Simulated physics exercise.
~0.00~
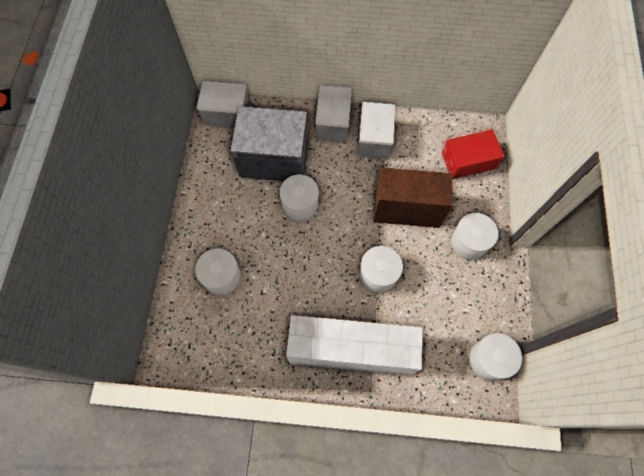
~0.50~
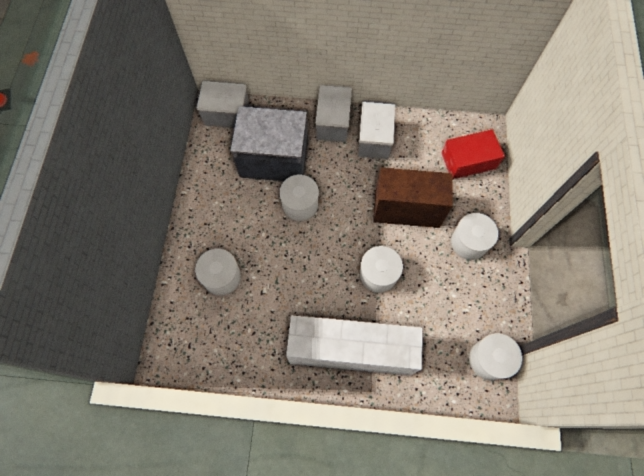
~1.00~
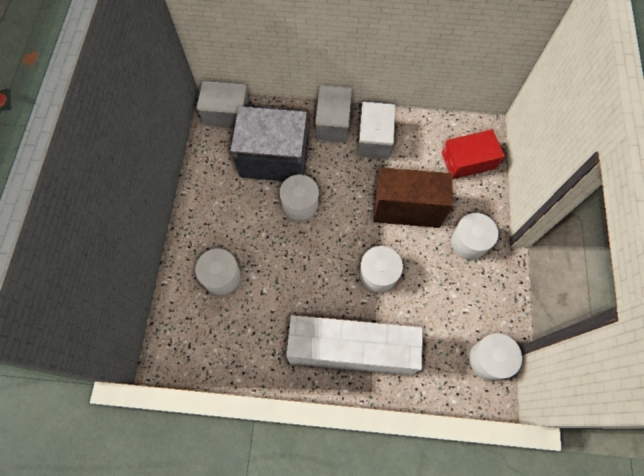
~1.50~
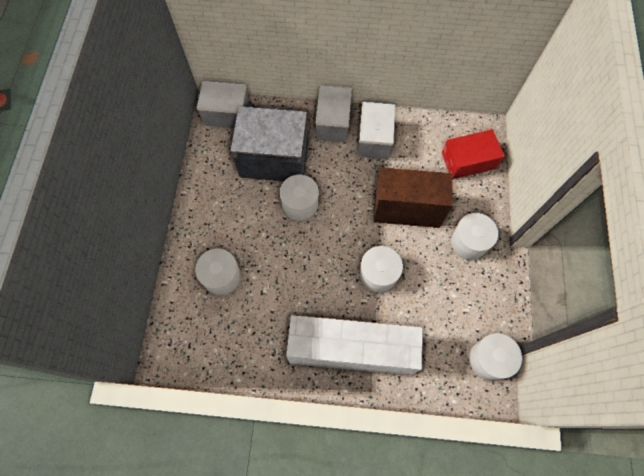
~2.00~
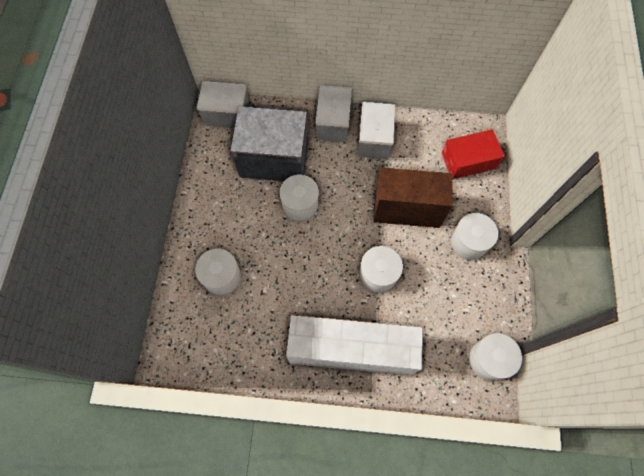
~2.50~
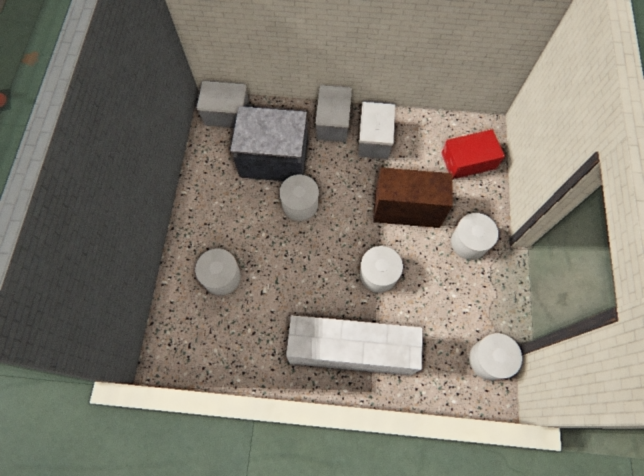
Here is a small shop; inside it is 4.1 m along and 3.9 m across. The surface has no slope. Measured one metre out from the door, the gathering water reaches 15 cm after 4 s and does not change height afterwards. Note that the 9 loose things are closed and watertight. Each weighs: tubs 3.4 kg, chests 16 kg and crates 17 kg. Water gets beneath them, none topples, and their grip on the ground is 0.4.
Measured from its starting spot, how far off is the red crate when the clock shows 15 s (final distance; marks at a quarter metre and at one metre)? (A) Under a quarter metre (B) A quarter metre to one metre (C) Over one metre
A, under a quarter metre.
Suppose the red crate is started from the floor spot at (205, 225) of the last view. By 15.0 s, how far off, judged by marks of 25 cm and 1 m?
Short answer, it is taken a long way.
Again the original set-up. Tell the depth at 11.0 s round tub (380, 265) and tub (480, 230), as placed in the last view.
About 9 and 3 cm.
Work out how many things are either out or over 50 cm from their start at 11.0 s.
3.
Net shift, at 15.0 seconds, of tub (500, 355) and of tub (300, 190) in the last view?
They sit 60 cm and 120 cm away, in the order given.
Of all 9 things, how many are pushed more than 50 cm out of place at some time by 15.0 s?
It adds up to 7.
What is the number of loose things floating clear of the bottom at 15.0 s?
That would be 5 of them.
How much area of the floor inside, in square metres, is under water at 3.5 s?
I'd estimate close to 1.5 m2.
After 3.5 s the red crate is near (476, 148), 0.0 m from its start, aground; 0 afloat.
After 6.8 s the red crate is near (476, 148), 0.0 m from its start, aground; 4 afloat.
After 11.0 s the red crate is near (476, 148), 0.0 m from its start, aground; 5 afloat.
After 15.0 s the red crate is near (475, 148), 0.0 m from its start, aground; 5 afloat.
